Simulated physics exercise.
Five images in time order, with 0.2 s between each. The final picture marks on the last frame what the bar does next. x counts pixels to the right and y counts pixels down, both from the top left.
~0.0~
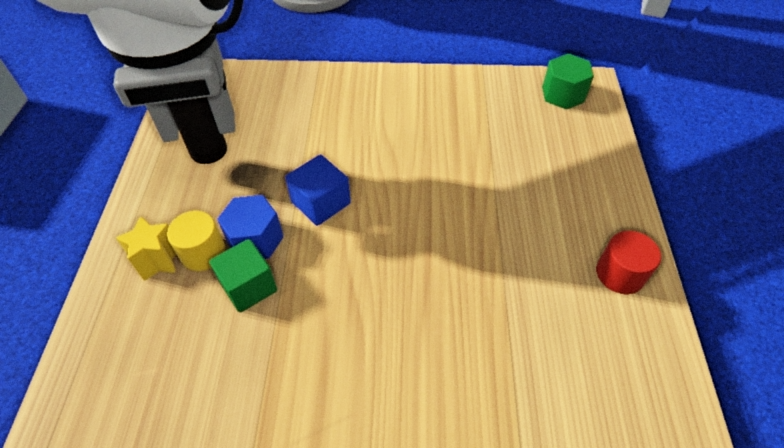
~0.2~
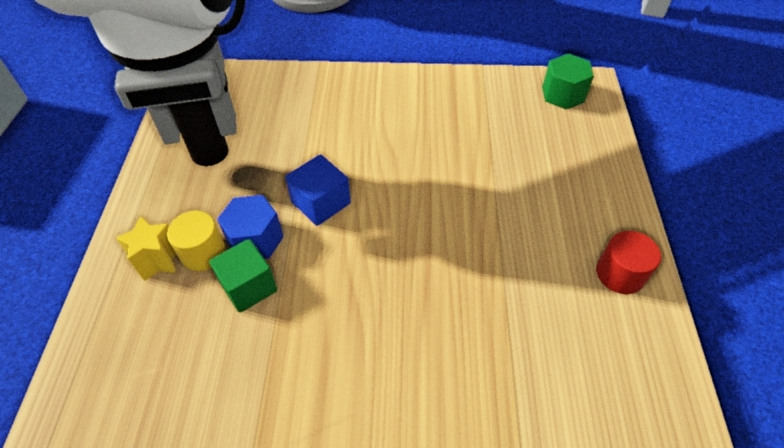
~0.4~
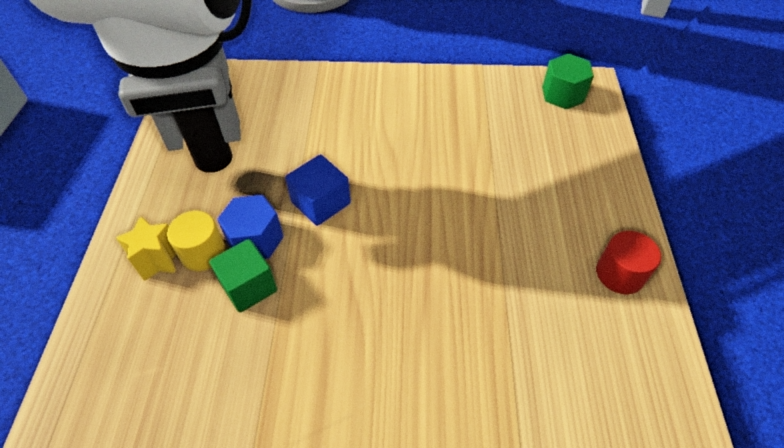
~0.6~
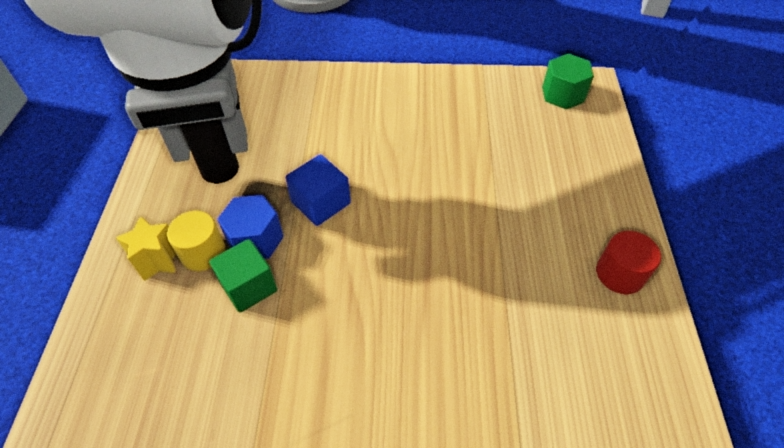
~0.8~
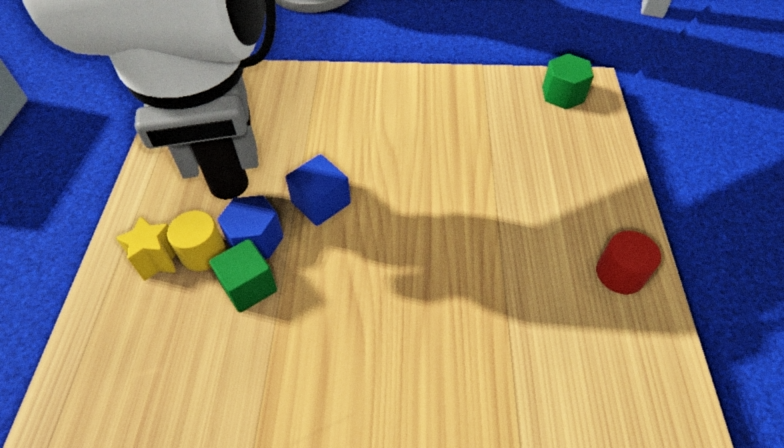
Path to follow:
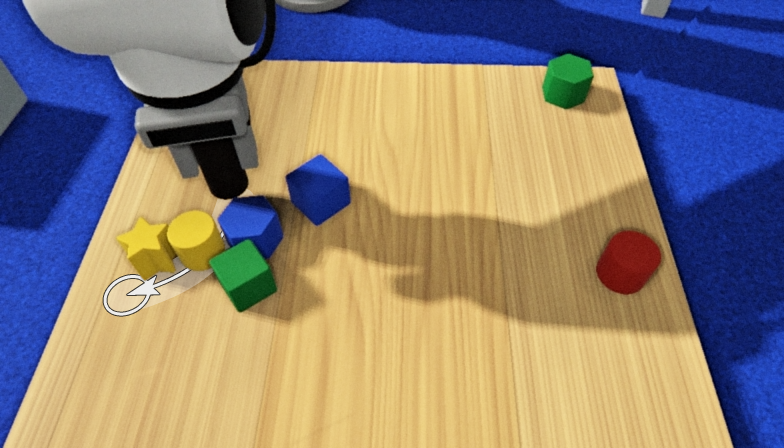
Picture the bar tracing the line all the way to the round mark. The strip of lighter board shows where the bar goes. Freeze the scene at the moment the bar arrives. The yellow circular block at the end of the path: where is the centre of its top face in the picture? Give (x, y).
Put as a pixel place, it's (99, 316).
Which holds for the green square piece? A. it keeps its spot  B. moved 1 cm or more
Option B.
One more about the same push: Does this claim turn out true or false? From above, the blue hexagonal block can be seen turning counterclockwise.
The statement is true.
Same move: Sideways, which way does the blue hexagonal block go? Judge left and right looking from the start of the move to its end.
With start-to-end as forward, it shifts left.
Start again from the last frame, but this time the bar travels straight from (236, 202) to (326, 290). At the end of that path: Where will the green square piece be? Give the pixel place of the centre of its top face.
I'd guess (248, 288).
The drawn path runs from (236, 202) by way of (219, 240) and (180, 274) to (127, 295).
What follows on the original path. One third of the way, bar (211, 225); yellow star (137, 240), turned 15° clockwise; yellow circular block (175, 249); green square piece (247, 275), turned 35° clockwise; blue hexagonal block (249, 232), turned 50° anticlockwise.
Two thirds of the way, bar (170, 259); yellow star (120, 246), turned 60° clockwise; yellow circular block (135, 289); green square piece (247, 276), turned 35° clockwise; blue hexagonal block (248, 233), turned 55° anticlockwise.
At the end, bar (115, 280); yellow star (90, 248), turned 120° clockwise; yellow circular block (99, 316); green square piece (247, 276), turned 35° clockwise; blue hexagonal block (248, 233), turned 55° anticlockwise.
